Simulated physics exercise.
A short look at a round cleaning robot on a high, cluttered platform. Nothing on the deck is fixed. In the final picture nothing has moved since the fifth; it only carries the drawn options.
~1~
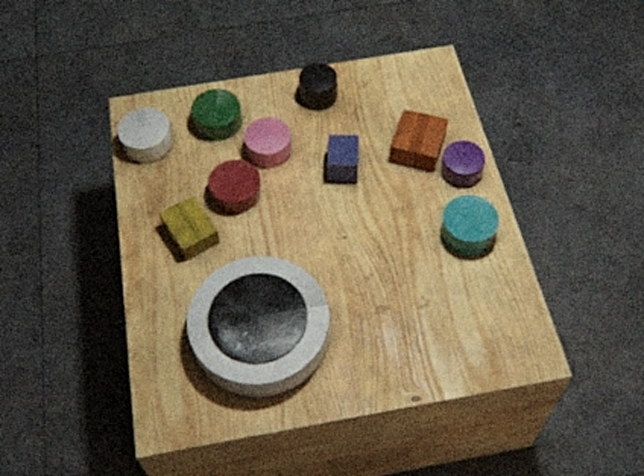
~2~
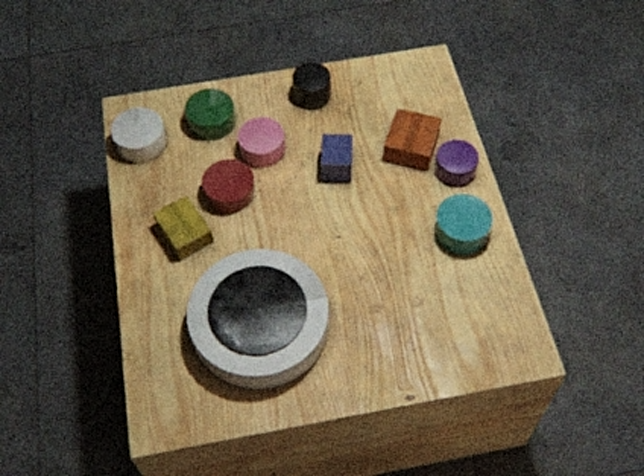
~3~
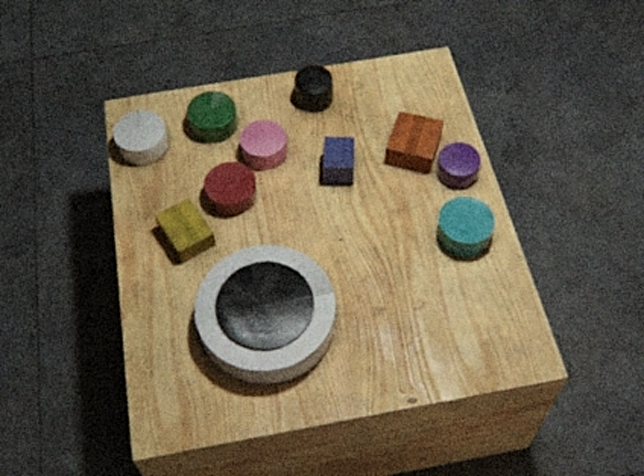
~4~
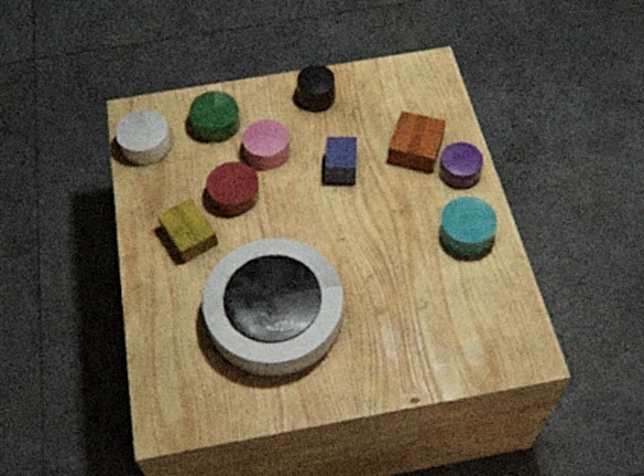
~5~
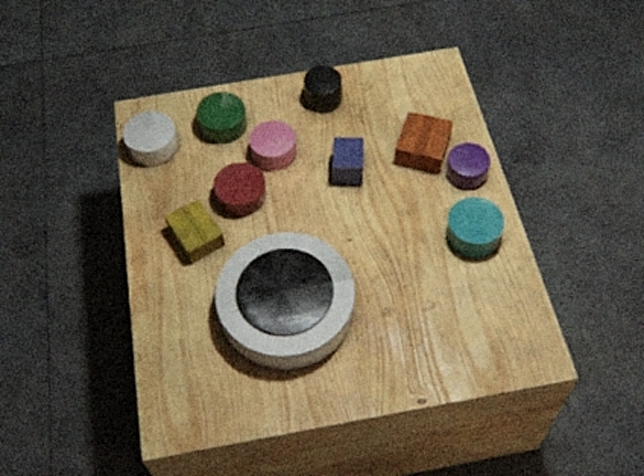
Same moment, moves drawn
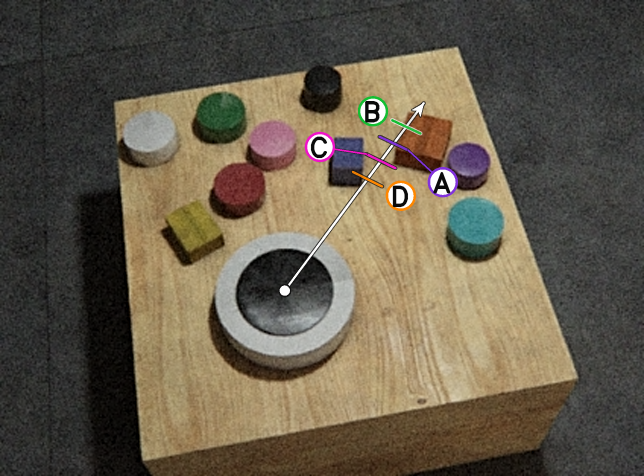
At the start, a round, pale-rimmed device with a dark centre sits near the lower left of a square wooden platform, below scattered colourful cylinders and blocks. It edges slightly away from the near side, then creeps up and to the right in a small, steady drift, while the other objects keep their places.
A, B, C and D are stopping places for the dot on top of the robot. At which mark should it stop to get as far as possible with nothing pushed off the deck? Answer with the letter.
Up to mark B.
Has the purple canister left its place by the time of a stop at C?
No.
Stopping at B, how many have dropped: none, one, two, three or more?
By then, none.
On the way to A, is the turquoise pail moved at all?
No.
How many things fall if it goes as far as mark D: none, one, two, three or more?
The count is none.
On the marked copy, A at (394, 143); B at (406, 127); C at (381, 161); D at (367, 179); the arrow from (285, 291) to (424, 103); the white dot at (285, 291).
With B. Early on, robot (333, 236); purple canister (468, 166); white canister (151, 139).
Further on, robot (376, 177); orange parcel (437, 132); blue crate (365, 115).
At the end, robot (405, 137); orange parcel (471, 99); purple canister (484, 162); nothing has fallen.
As for the rest, A is safe but short; C is safe but short; D is safe but short.
